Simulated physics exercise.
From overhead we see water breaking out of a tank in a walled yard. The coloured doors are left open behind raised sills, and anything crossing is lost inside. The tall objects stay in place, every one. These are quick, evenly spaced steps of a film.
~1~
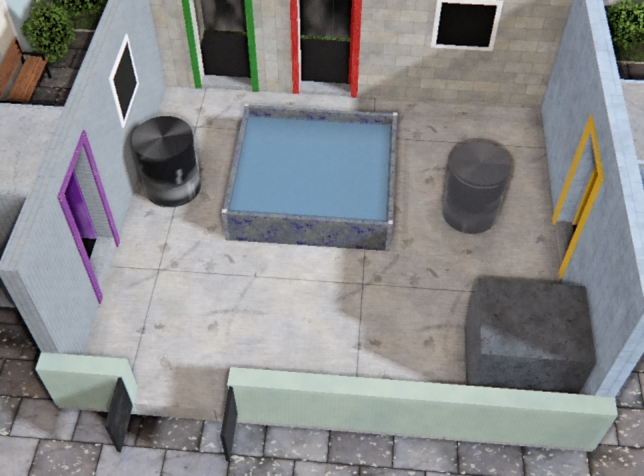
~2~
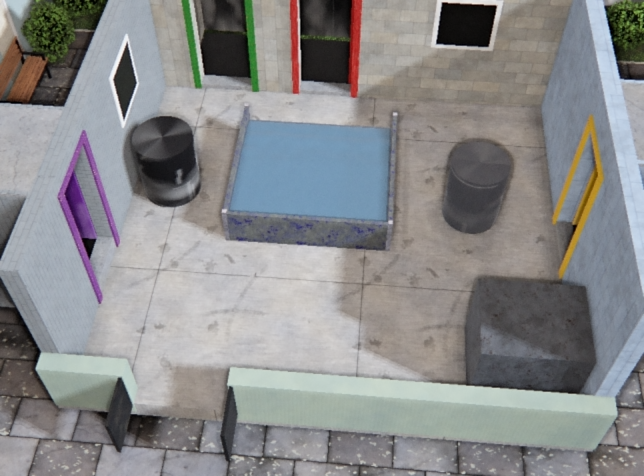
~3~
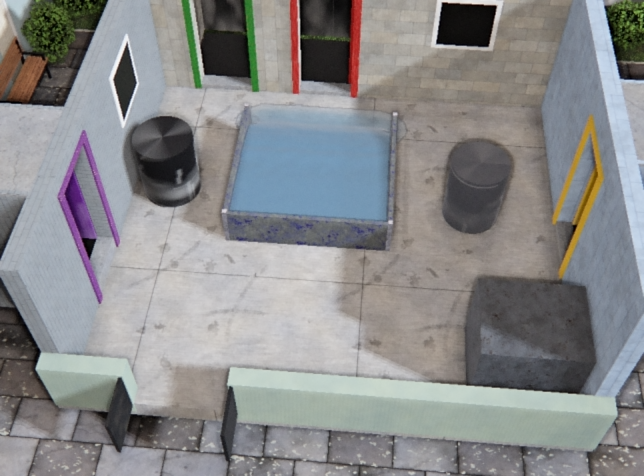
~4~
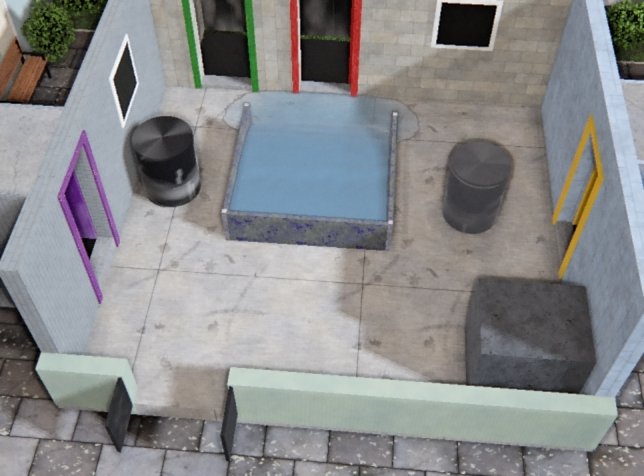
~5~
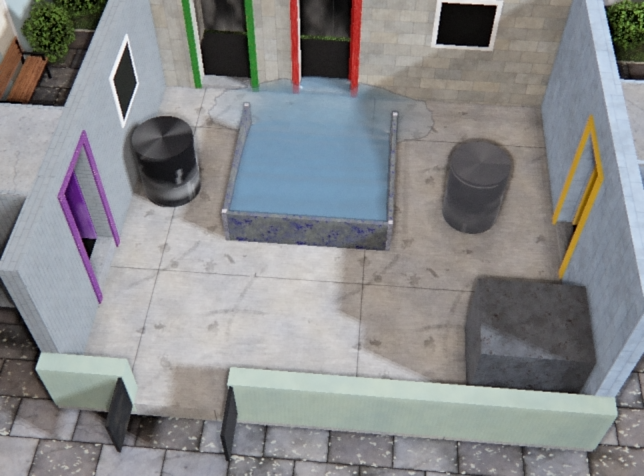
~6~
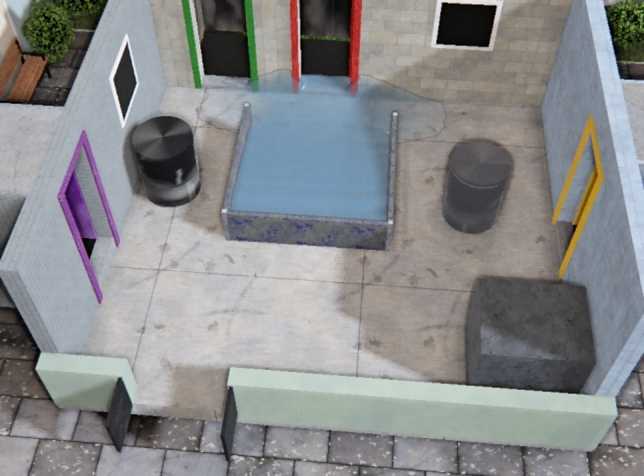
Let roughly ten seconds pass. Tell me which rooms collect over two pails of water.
One by one: Purple door: At most two buckets; yellow door: At most two buckets; red door: Over two buckets; green door: Over two buckets.
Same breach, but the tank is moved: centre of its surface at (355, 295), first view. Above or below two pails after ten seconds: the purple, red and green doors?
Note: Purple ends up beneath; red ends up above; green ends up above.
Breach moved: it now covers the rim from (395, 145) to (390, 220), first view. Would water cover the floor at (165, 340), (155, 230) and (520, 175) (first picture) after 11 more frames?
Taking the spots in turn: Untouched, untouched and swamped.
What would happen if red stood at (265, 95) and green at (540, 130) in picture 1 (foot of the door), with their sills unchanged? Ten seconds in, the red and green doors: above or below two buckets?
Taking them in turn, the red door crosses the limit and the green door crosses the limit.
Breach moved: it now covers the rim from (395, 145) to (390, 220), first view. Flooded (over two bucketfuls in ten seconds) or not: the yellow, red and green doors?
Here's how it goes: The yellow door surpasses the limit, the red door fails to reach the limit, and the green door fails to reach the limit.
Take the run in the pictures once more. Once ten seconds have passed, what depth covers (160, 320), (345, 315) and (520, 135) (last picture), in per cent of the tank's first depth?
In order: About 12, 4 and 12 in a hundred.
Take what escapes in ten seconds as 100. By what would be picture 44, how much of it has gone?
Close to 85 out of every hundred.
A moment on, water covers 15 % of the floor; the purple door not reached, the yellow door not reached, the red door far over two buckets in, the green door under two buckets in.
Next, water covers 25 % of the floor; the purple door not reached, the yellow door not reached, the red door far over two buckets in, the green door over two buckets in.
Then, water covers 40 % of the floor; the purple door wet at the sill, nothing in, the yellow door wet at the sill, nothing in, the red door far over two buckets in, the green door over two buckets in.
Later, water covers 75 % of the floor; the purple door wet at the sill, nothing in, the yellow door wet at the sill, nothing in, the red door far over two buckets in, the green door far over two buckets in.
In the end, water covers 95 % of the floor; the purple door wet at the sill, nothing in, the yellow door wet at the sill, nothing in, the red door far over two buckets in, the green door far over two buckets in.
